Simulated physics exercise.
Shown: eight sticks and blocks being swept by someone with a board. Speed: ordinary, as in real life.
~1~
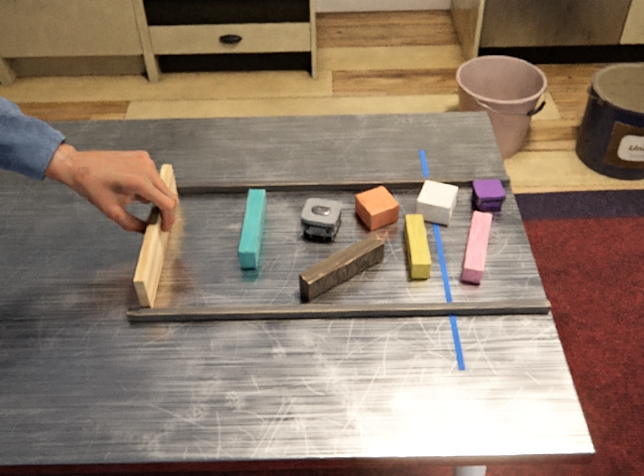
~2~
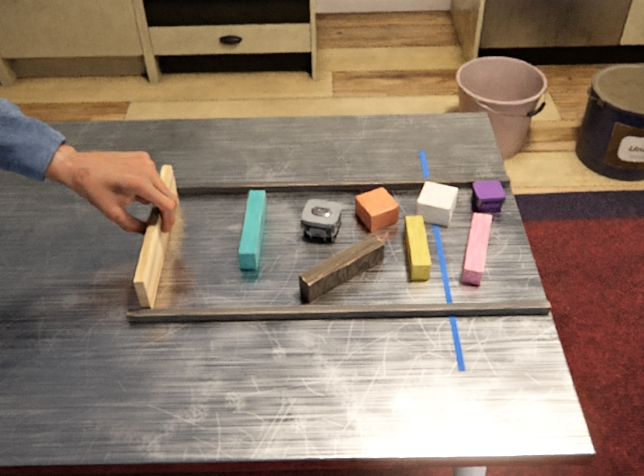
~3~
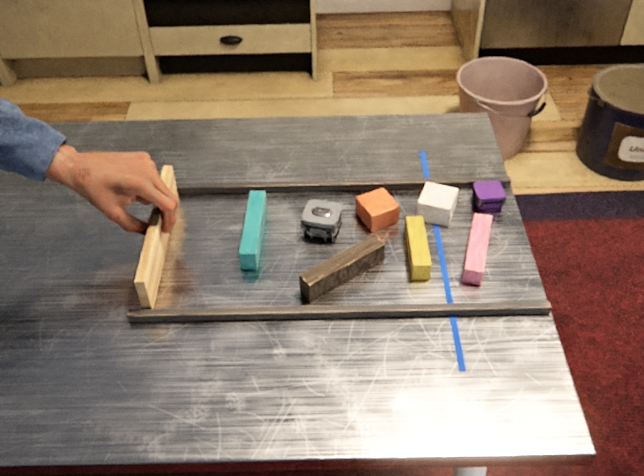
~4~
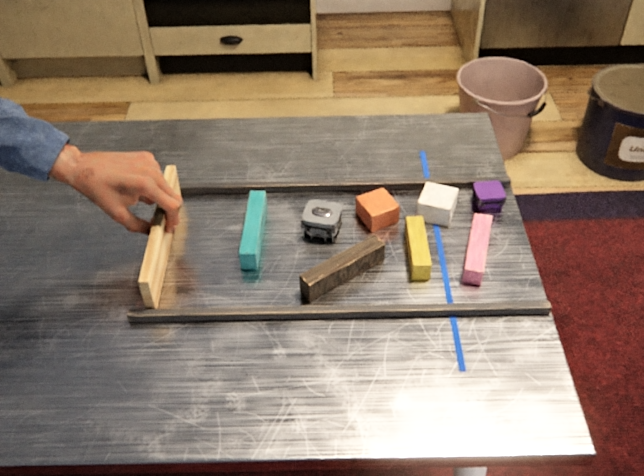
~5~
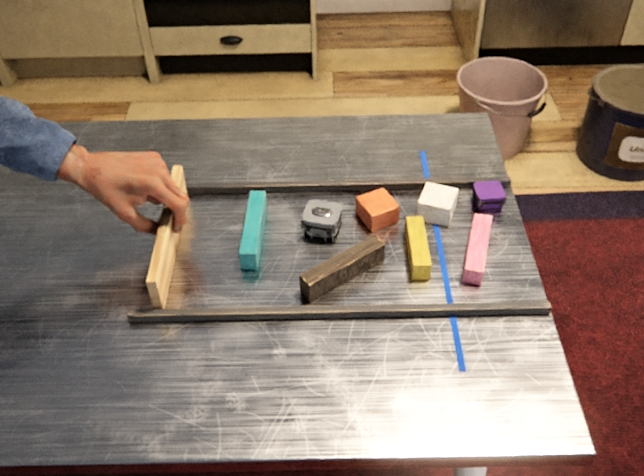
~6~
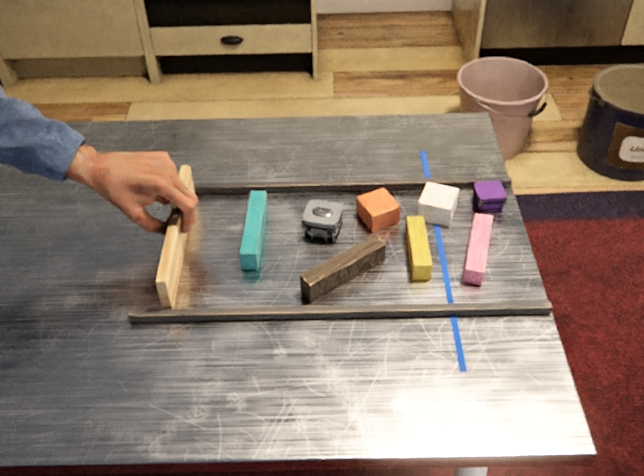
A hand sliding a wooden board slightly right across a dark tabletop, with colourful blocks and sticks lying still between two rails.
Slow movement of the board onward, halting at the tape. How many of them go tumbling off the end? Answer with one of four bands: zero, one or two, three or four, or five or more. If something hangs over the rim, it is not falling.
One or two.
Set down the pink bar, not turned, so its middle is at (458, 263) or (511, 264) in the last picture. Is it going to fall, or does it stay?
So in the first try it is not lost, and in the second it is not lost.
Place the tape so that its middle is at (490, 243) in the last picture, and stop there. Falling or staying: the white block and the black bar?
The white block is lost; the black bar stays on.
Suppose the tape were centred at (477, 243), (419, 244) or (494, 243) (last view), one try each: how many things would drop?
Result per try: 4; 1; 5.
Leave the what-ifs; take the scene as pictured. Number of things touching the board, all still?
The count in contact is 2.
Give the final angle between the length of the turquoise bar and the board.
The angle is some 0°.
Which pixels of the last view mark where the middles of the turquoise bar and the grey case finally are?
Going in order: First (447, 225), then (471, 216).
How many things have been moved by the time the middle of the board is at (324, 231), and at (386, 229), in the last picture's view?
Answer - first 4, then 7.
Early on, none off yet; purple case at rest near (489, 197); pink bar at rest near (478, 248); white block at rest near (438, 204).
A while later, none off yet; purple case at rest near (489, 197); pink bar at rest near (478, 248); white block travelled a little near (458, 203).
Finally, the number that fall off is one or two; lost, white block and purple case.
